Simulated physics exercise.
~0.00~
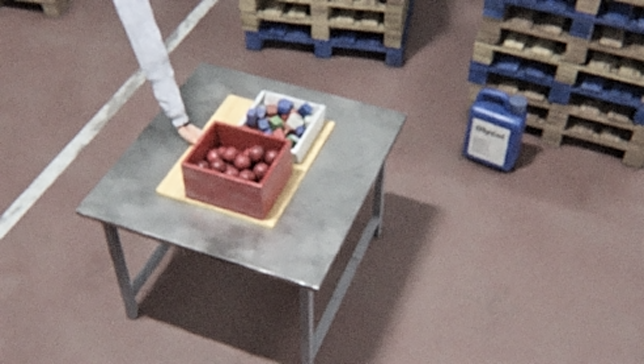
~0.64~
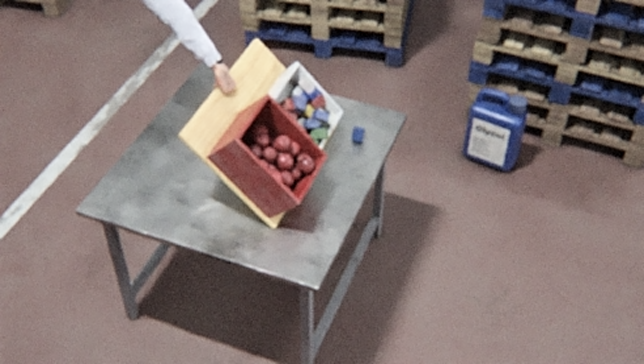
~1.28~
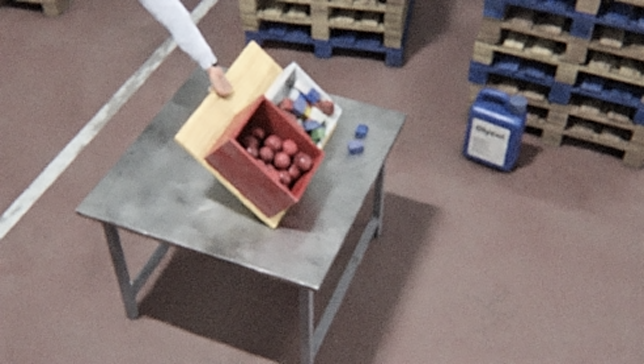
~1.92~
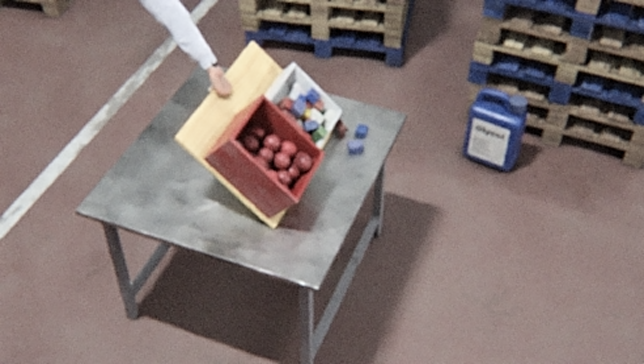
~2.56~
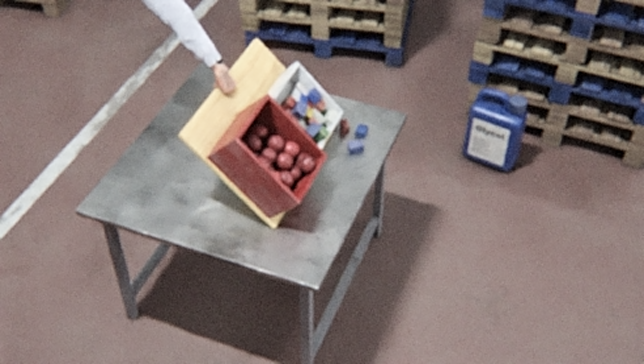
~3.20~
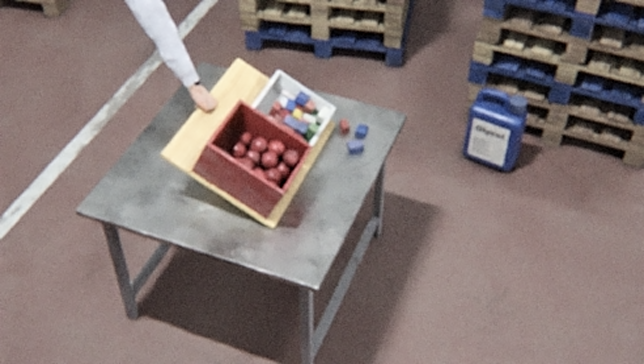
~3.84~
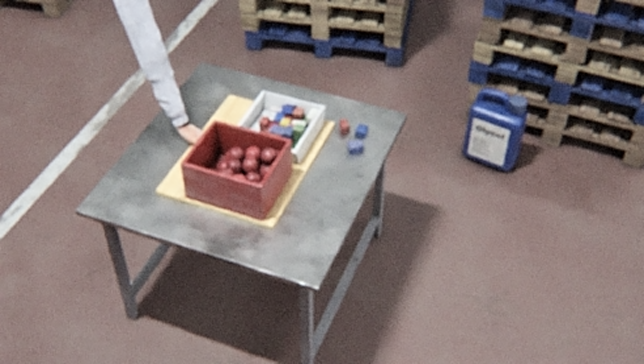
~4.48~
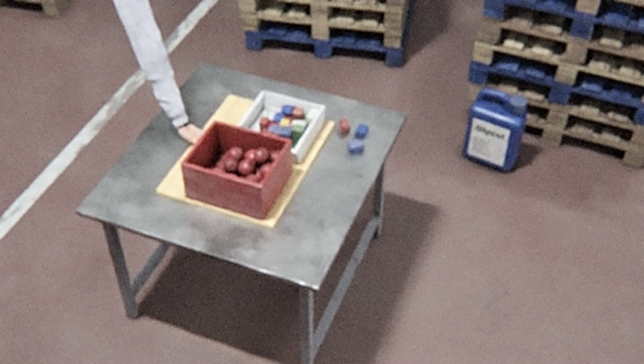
A hand in a white sleeve rests at the left edge of a wooden board on a grey metal table, where a red box of dark red balls and a white tray of colourful blocks sit side by side. It lifts that edge, tipping the board and both containers steeply to the right. A blue block drops onto the tabletop, followed by another blue one and then a reddish one. The hand holds the board up with little change, then lowers it. The board ends flat again, with three blocks lying on the table and the red balls still in their box.
